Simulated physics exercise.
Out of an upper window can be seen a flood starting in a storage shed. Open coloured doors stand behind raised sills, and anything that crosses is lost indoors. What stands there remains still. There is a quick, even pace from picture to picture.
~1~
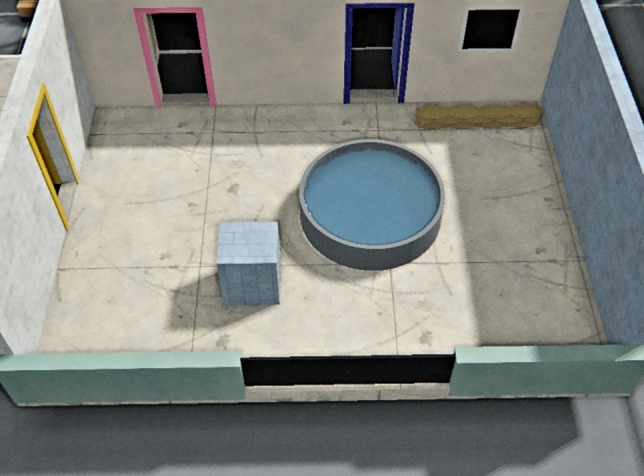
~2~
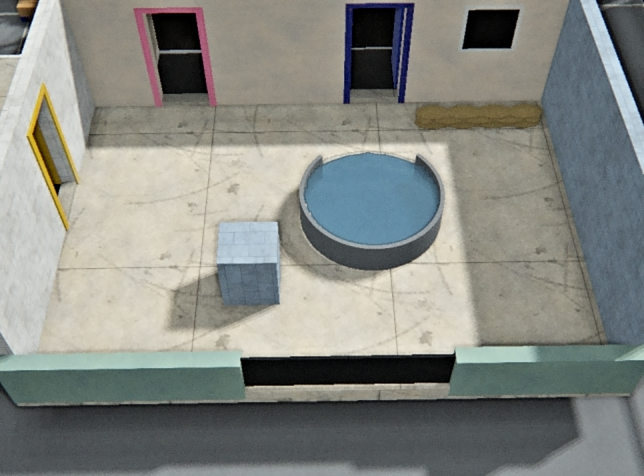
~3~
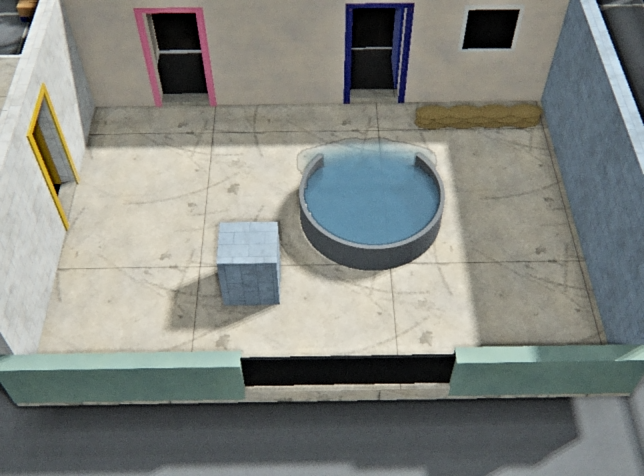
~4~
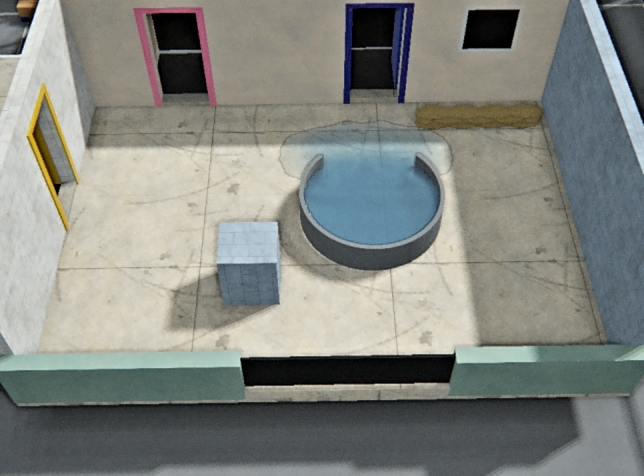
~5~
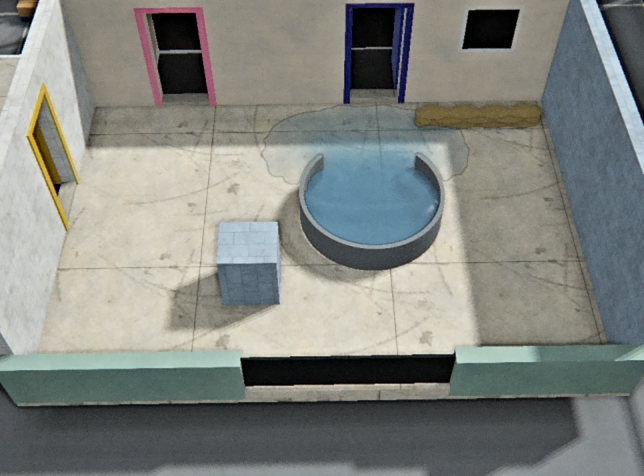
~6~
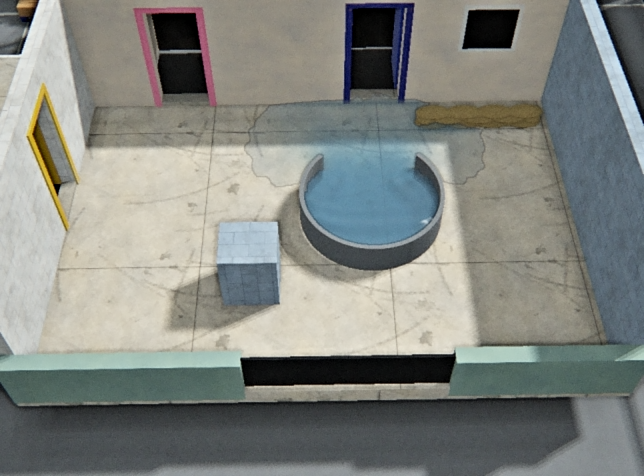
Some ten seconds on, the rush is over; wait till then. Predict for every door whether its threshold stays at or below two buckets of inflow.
The blue door goes above two buckets. The pink door stays at or below. The yellow door stays at or below.
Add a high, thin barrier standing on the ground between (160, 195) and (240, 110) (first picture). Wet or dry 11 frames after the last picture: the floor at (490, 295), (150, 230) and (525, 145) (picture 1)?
Taking the points in order - unwetted, unwetted, wetted.
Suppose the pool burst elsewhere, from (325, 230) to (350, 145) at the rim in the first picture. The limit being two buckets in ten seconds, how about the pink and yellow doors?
Note: Pink crosses the line, yellow crosses the line.
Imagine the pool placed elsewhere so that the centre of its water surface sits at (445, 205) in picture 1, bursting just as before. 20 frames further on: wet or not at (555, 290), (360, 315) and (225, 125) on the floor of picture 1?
Soaked, spared, soaked.
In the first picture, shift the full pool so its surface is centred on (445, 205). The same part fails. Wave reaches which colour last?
I'd go with the yellow-painted one.
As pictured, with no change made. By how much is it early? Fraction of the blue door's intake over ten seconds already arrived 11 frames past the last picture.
Estimate: Some 60 per cent.
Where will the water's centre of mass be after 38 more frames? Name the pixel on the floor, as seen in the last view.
Centre point: Around (324, 179).
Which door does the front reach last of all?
Result: The yellow door.
A moment on, water covers 15 % of the floor; the blue door over two buckets in, the pink door not reached, the yellow door not reached.
Next, water covers 25 % of the floor; the blue door far over two buckets in, the pink door wet at the sill, nothing in, the yellow door not reached.
Then, water covers 35 % of the floor; the blue door far over two buckets in, the pink door wet at the sill, nothing in, the yellow door not reached.
Later, water covers 65 % of the floor; the blue door far over two buckets in, the pink door wet at the sill, nothing in, the yellow door wet at the sill, nothing in.
In the end, water covers 90 % of the floor; the blue door far over two buckets in, the pink door wet at the sill, nothing in, the yellow door wet at the sill, nothing in.
